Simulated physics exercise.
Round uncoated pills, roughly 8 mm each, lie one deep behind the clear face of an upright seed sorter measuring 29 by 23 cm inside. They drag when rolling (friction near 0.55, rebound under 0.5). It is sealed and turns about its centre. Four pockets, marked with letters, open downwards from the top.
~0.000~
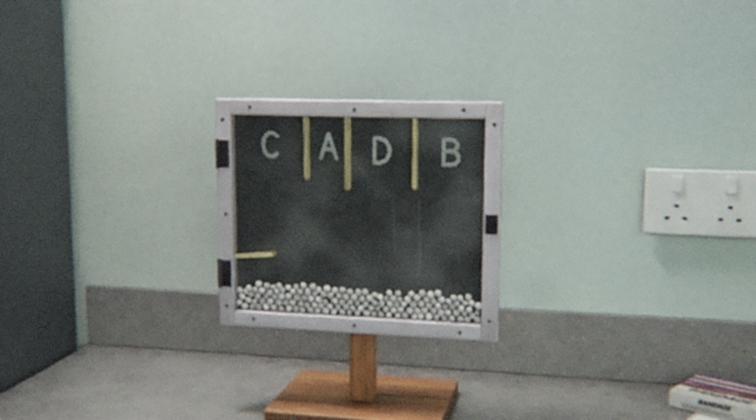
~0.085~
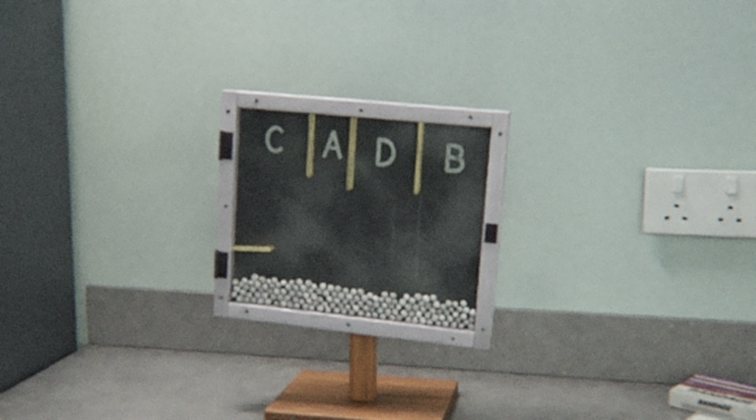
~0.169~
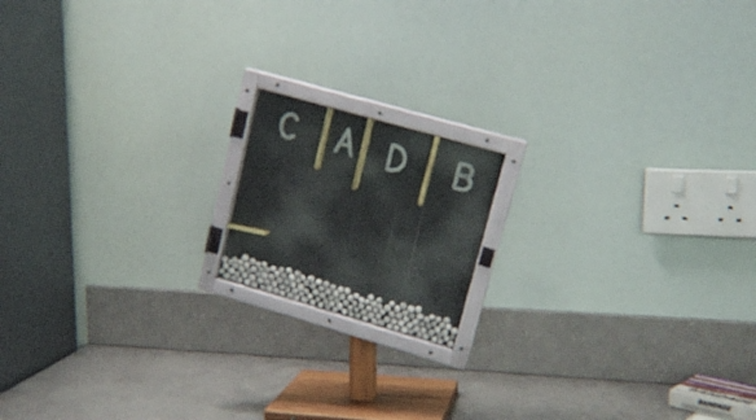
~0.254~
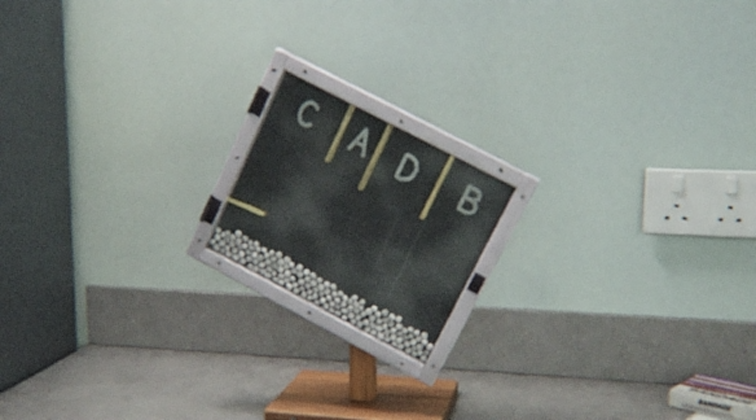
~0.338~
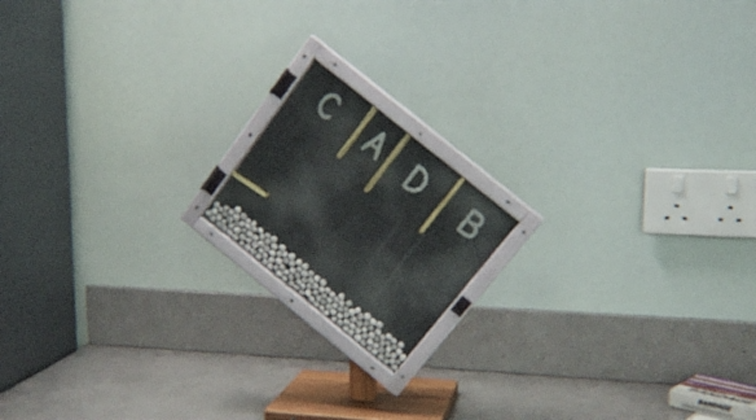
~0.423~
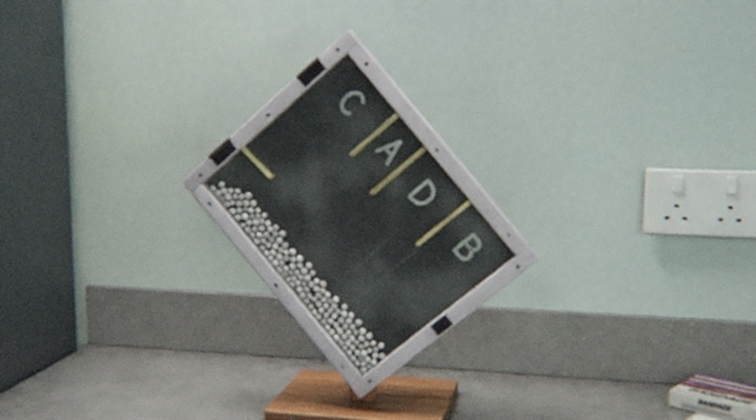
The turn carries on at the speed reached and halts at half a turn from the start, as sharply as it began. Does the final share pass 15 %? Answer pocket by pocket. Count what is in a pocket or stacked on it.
A: No; B: Yes; C: No; D: No.
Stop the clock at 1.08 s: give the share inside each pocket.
Pocket A: 0; pocket B: 45; pocket C: 0; pocket D: 0.
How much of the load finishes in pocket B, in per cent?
About 90 per cent.
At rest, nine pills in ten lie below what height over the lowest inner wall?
About 11 cm.
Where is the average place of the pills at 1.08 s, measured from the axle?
About 8 cm left and 9 cm below.
After 0.75 s it has turned 95°, the pills' middle is 7 cm left of and 9 cm below the axle; inside pockets, B 5 %.
After 1.08 s it has turned 140°, the pills' middle is 8 cm left of and 9 cm below the axle; inside pockets, B 45 %.
After 1.43 s it has turned 180°, the pills' middle is 11 cm left of and 5 cm below the axle; inside pockets, B 60 %.
In the end, by 2.5 s, A 0 %, B 90 %, C 0 %, D 10 %.
